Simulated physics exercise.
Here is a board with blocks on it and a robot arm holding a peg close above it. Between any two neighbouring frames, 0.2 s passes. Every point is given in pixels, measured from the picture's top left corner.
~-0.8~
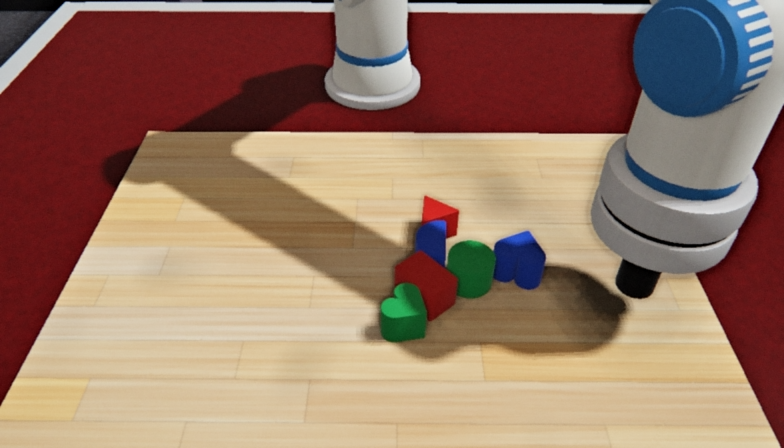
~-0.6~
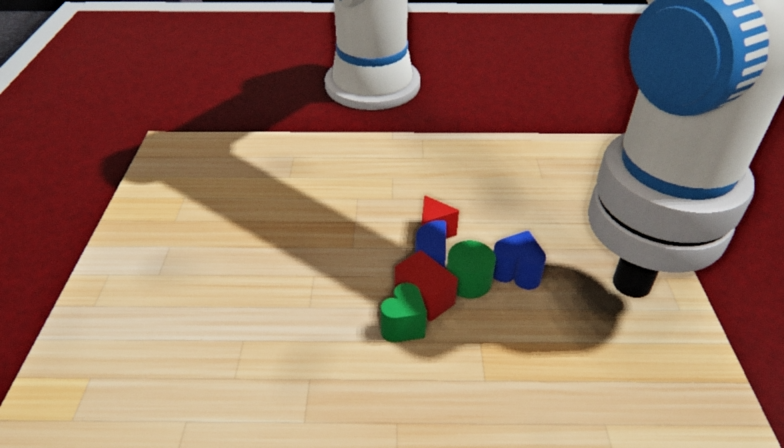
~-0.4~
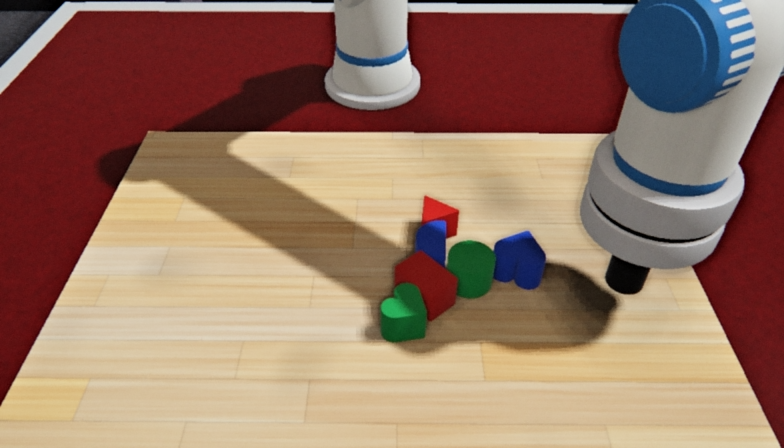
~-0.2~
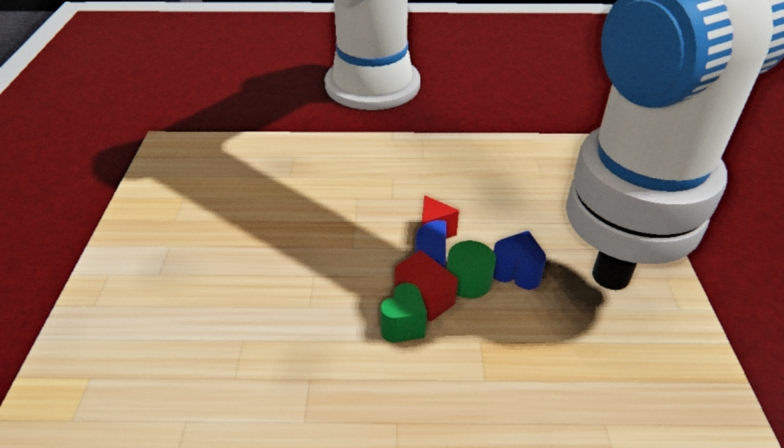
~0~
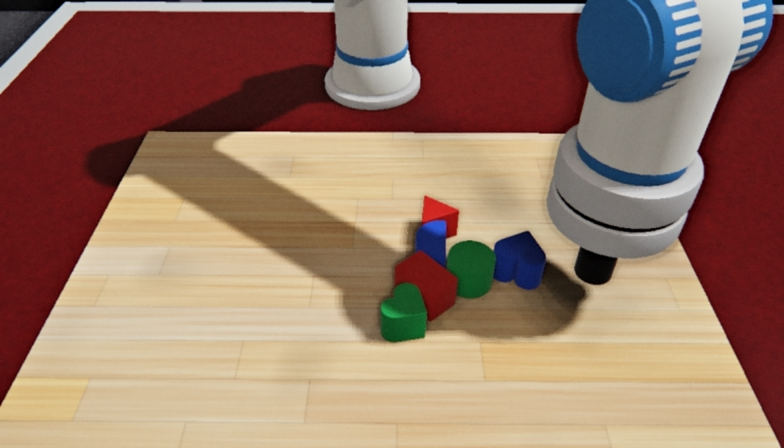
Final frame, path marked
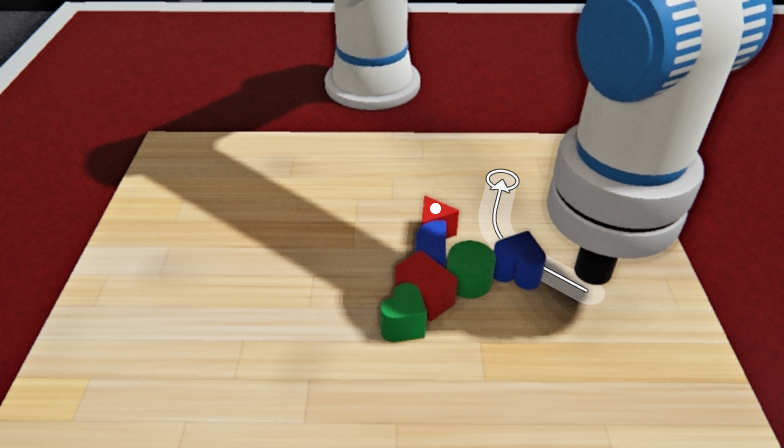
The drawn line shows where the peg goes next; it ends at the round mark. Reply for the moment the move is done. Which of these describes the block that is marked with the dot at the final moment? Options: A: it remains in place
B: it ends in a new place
(A)
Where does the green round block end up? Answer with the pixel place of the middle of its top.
So, by the moment the path ends, you'll find the top centre of the green round block at (446, 254).
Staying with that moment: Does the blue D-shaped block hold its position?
The answer is no.
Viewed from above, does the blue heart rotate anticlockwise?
Yes - that is the case.
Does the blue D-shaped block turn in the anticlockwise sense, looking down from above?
My answer is no.
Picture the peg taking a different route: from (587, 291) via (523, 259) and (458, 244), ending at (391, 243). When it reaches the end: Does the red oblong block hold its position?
In short: No.
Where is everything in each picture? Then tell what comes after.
Peg's lower end at (634, 286); blue D-shaped block at (433, 237); red triangular piece at (436, 209); green round block at (472, 256); blue heart at (522, 247), in the first picture.
Peg at (631, 285); blocks still, in the second picture.
Peg at (624, 282); blocks still, in the third picture.
Peg at (611, 277); blocks still, in the fourth picture.
Peg at (593, 272); blue D-shaped block at (433, 237); red triangular piece at (436, 209); green round block at (472, 256); blue heart at (522, 247), in the fifth picture.
Drawn move, from (587, 291) through (525, 258) and (494, 217) to (503, 180); the dot is on the red triangular piece.
On the path given first. One third of the way, peg at (528, 239); blue D-shaped block at (426, 237), turned 35° clockwise; green round block at (453, 255); blue heart at (494, 238).
Two thirds of the way, peg at (497, 198); blue D-shaped block at (420, 235), turned 45° clockwise; green round block at (446, 254); blue heart at (475, 227), turned 35° anticlockwise.
At the end, peg at (505, 162); blue D-shaped block at (420, 235), turned 45° clockwise; red triangular piece still; green round block at (446, 254); blue heart at (475, 227), turned 35° anticlockwise.
